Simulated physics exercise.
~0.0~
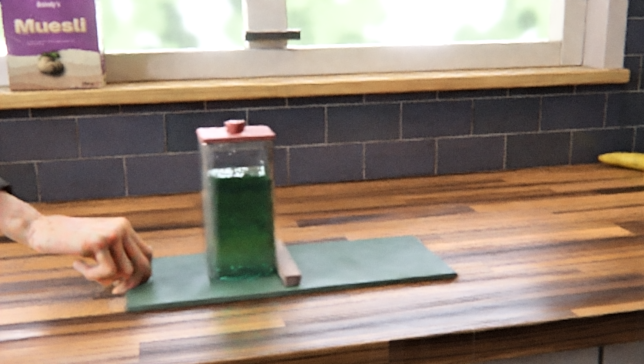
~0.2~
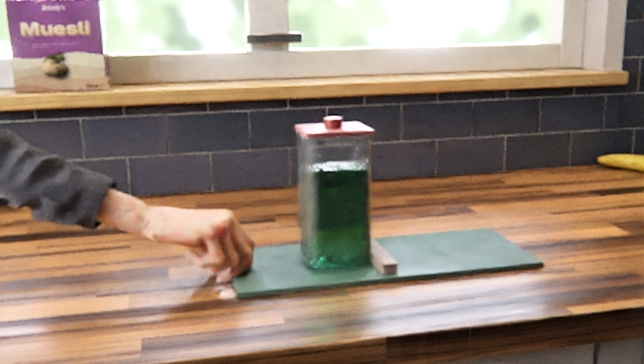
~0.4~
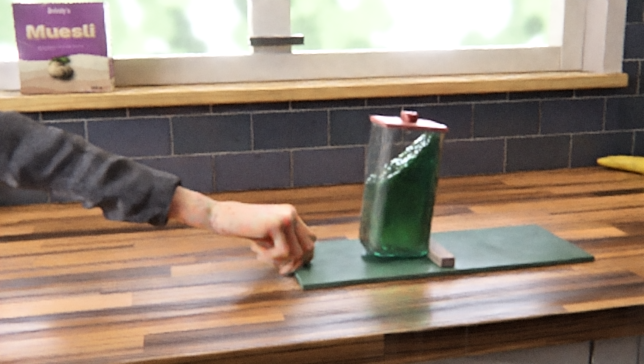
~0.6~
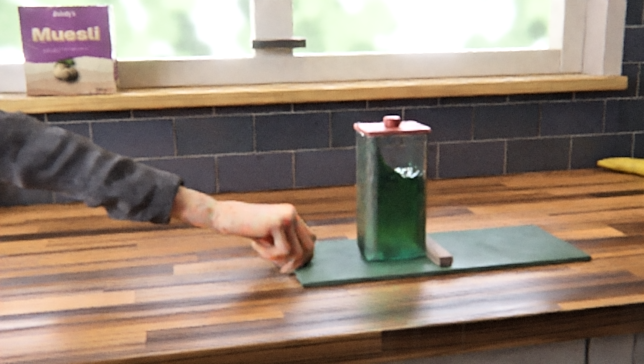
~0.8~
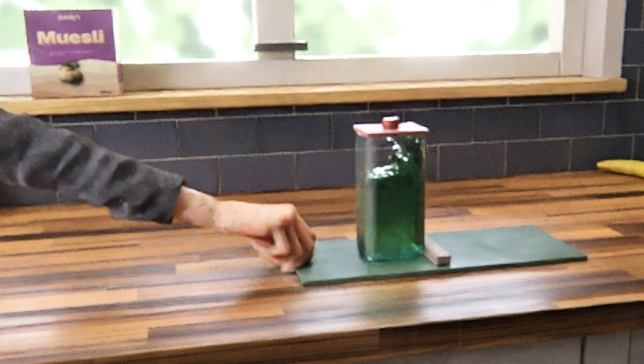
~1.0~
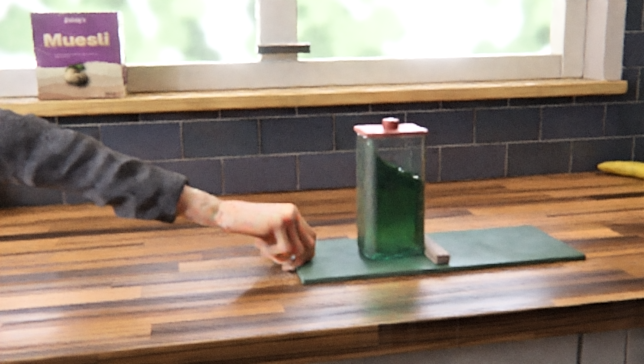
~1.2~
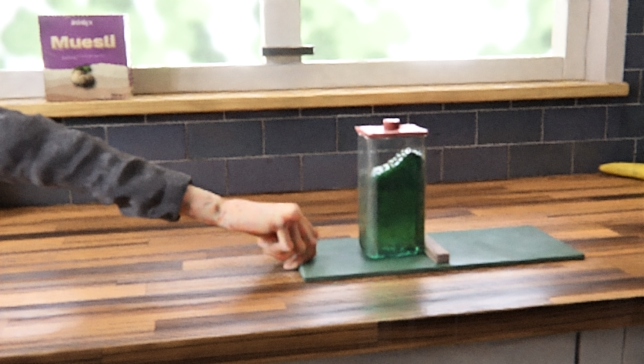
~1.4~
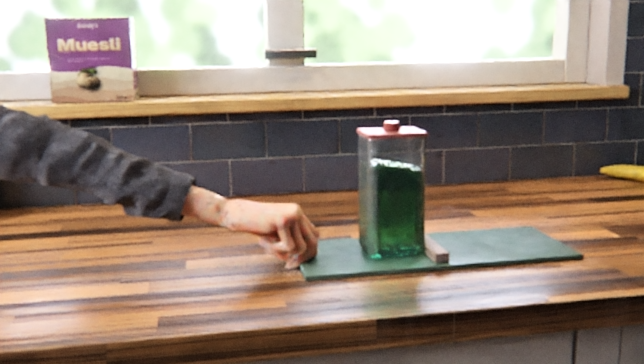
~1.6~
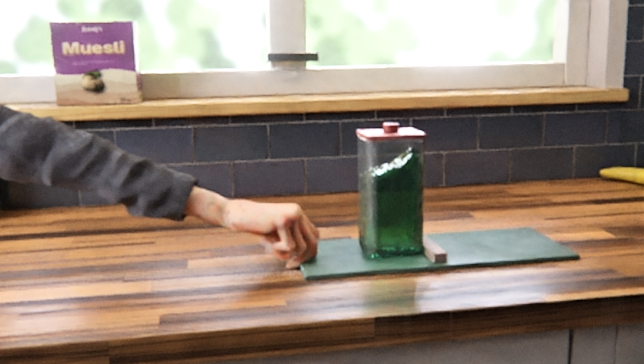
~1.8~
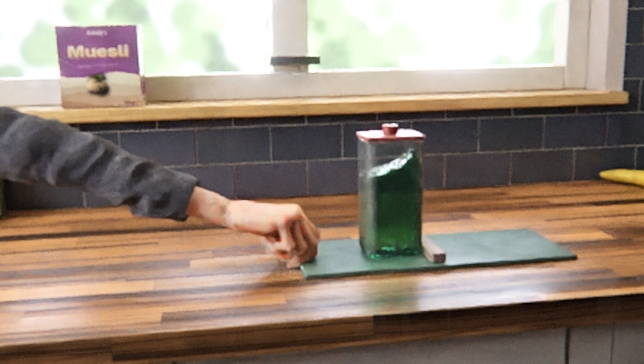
A square bottle of green liquid slides right on a board, tips briefly, and settles upright.
